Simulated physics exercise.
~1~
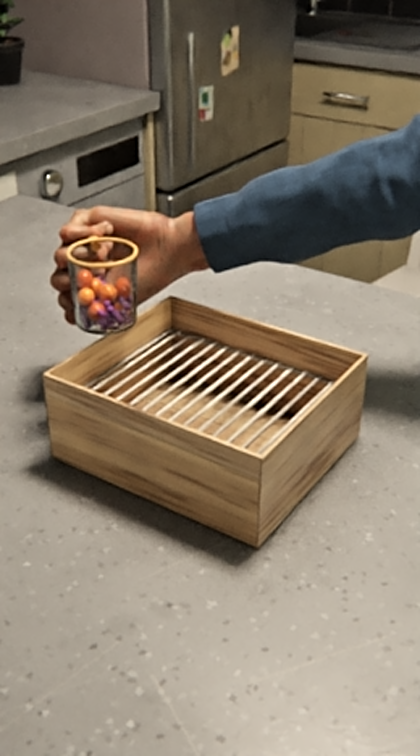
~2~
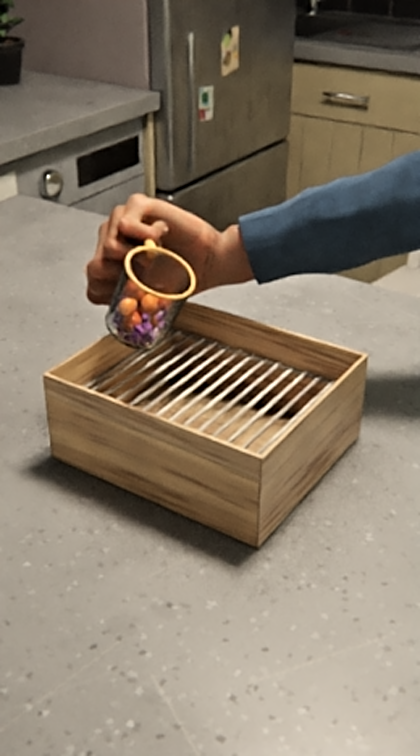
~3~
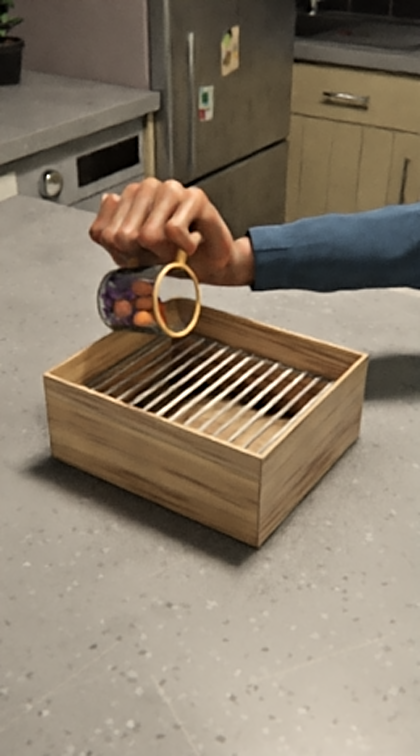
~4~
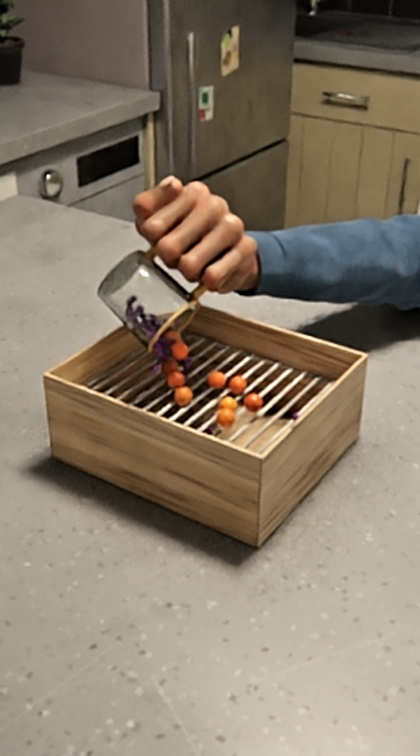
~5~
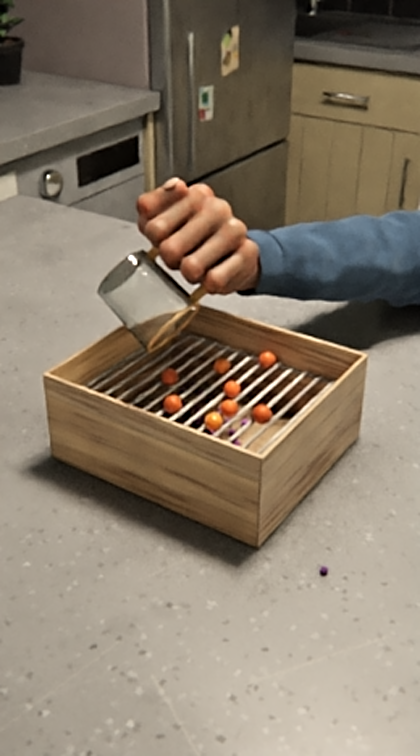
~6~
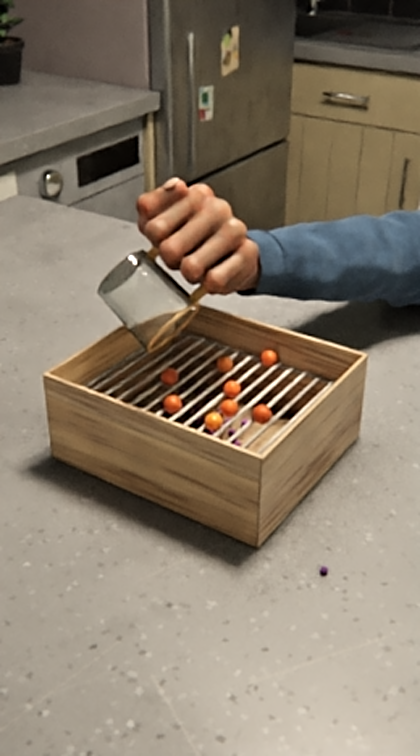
Kitchen counter, hand tipping clear cup over slatted wooden box, orange balls staying on top, purple bits dropping through, one landing outside.
